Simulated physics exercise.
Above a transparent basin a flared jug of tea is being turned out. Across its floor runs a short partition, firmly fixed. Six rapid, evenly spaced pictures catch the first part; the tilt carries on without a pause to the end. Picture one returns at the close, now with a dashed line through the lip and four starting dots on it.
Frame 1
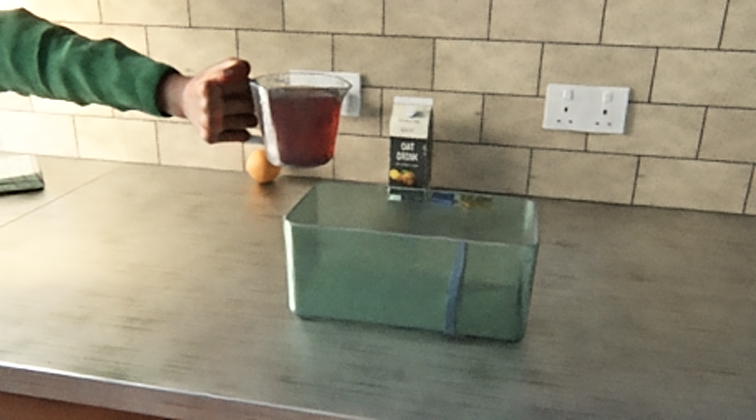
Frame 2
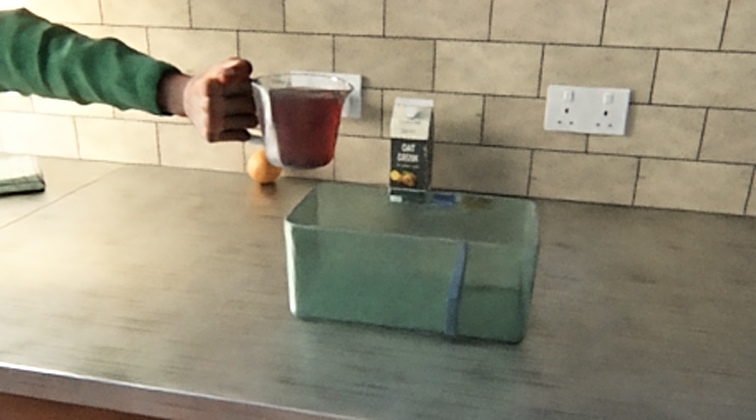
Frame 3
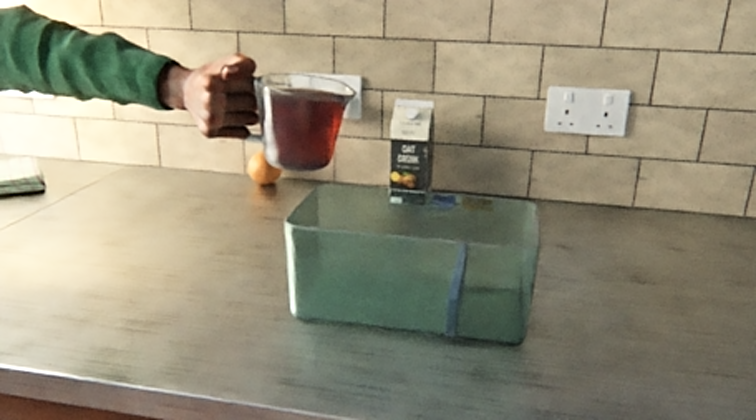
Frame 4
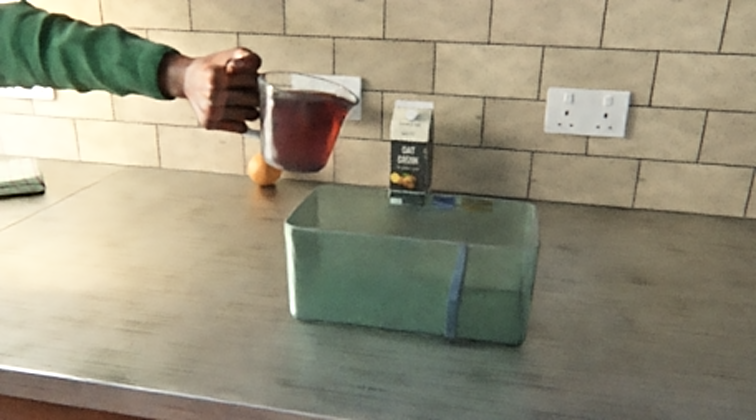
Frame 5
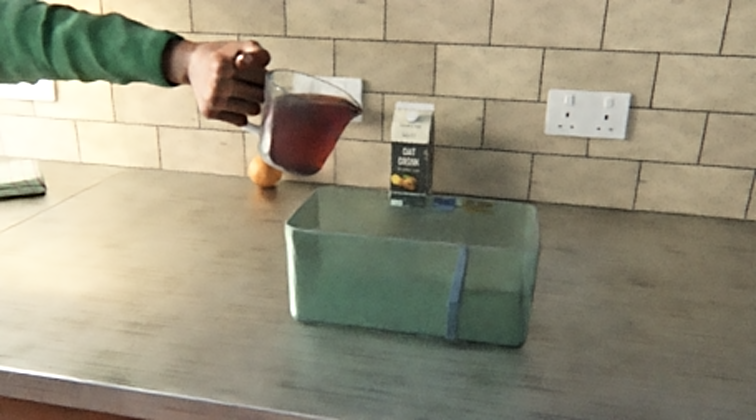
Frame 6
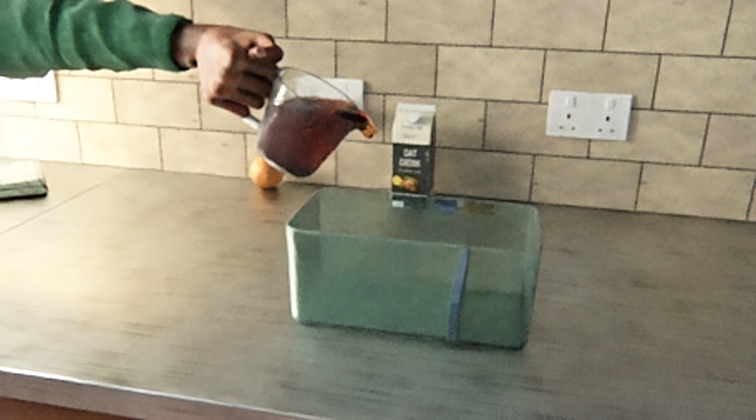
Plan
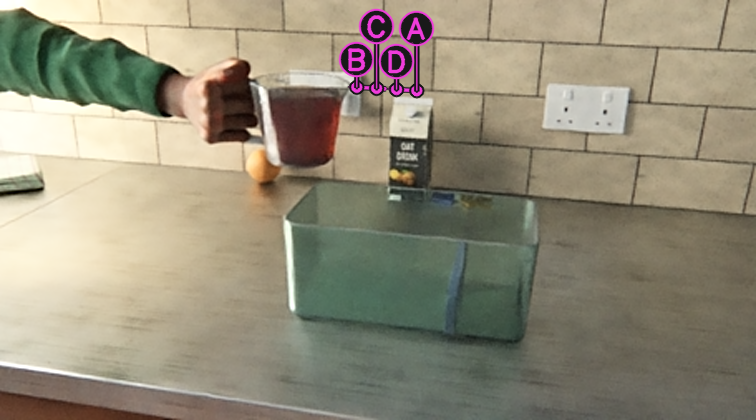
A hand in a green sleeve held a clear jug of dark reddish tea above a see-through basin on the counter, then gradually tilted it to the right until tea began coming over the lip.
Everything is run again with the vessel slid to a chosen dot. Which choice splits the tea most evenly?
It is A.
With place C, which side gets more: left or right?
More ends on the left.
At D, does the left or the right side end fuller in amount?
More ends on the left.
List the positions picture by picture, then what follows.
The first frame shows upright, lip at (350, 86); basin from (291, 311) to (525, 341); top of the wall at (457, 268); nothing has left yet.
The second frame shows upright, lip at (352, 89); nothing has left yet.
The third frame shows tipped about 5°, lip at (354, 94); nothing has left yet.
The fourth frame shows tipped about 11°, lip at (357, 102); nothing has left yet.
The fifth frame shows tipped about 20°, lip at (361, 113); nothing has left yet.
The sixth frame shows tipped about 30°, lip at (364, 125); tea is over the lip, down to (369, 134).
In magenta, A at (416, 90); B at (356, 87); C at (376, 88); D at (396, 89).
With A, about 50 % ends left of the wall and 50 % right of it.
With B, about 98 % ends left of the wall and 2 % right of it.
With C, about 95 % ends left of the wall and 4 % right of it.
With D, about 87 % ends left of the wall and 12 % right of it.
